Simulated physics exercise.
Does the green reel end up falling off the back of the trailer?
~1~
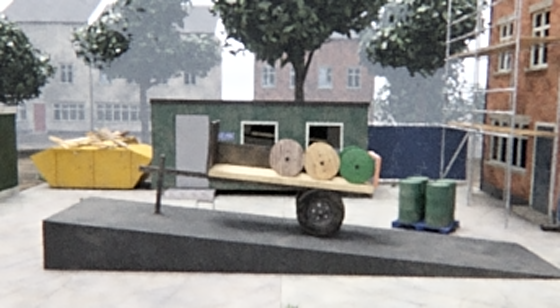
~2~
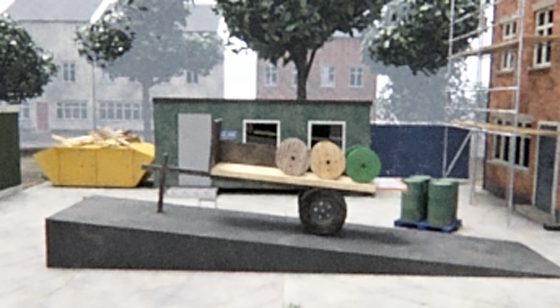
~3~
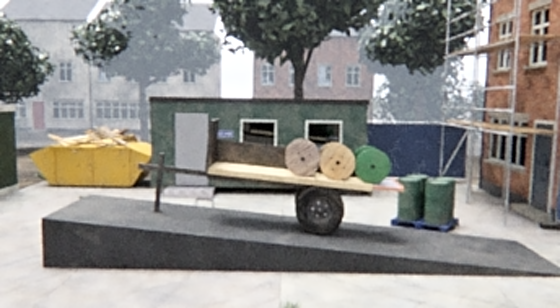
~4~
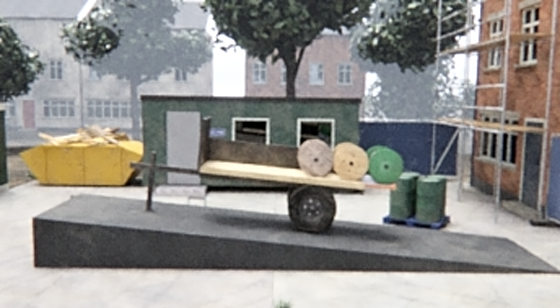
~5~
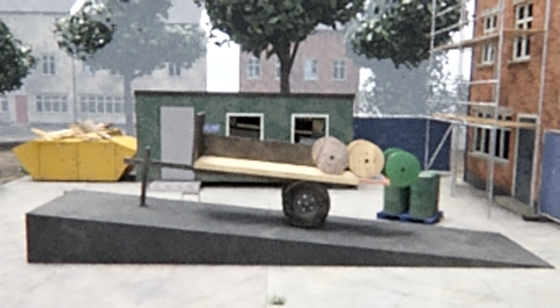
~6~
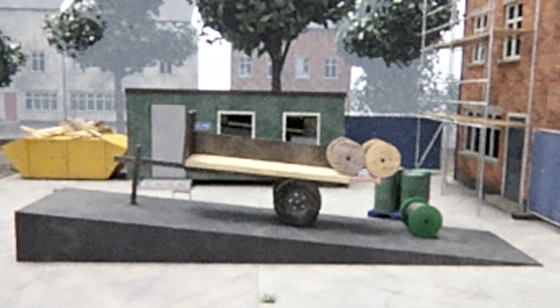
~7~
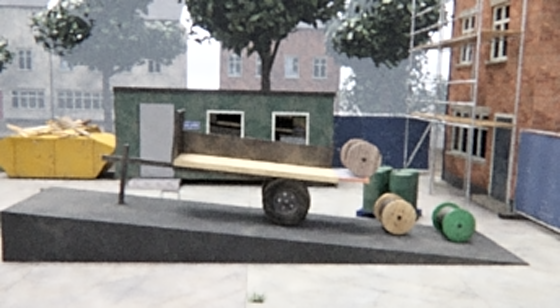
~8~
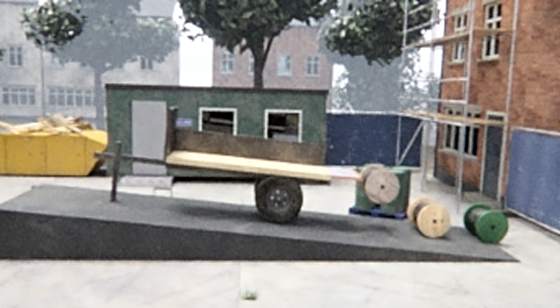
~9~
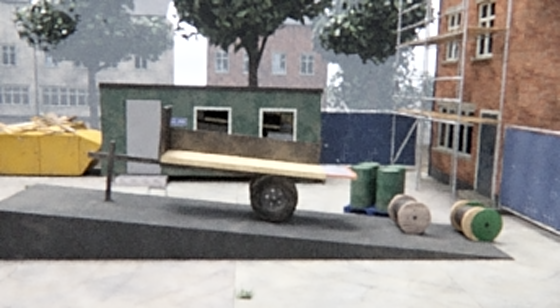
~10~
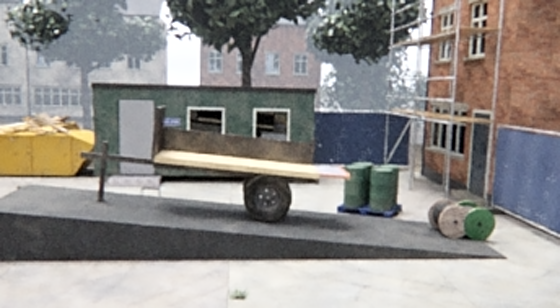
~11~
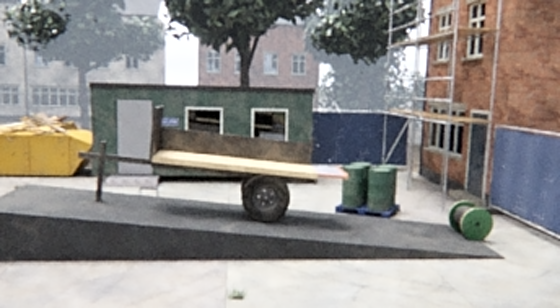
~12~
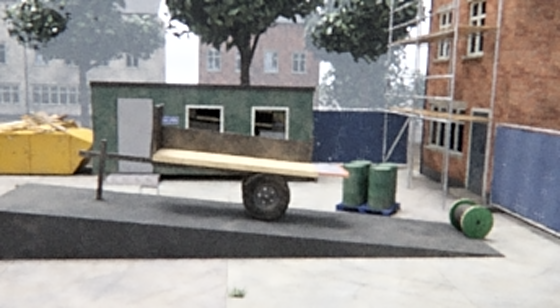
Yes, the green reel rolls off the right end of the trailer and comes to rest on the ground.
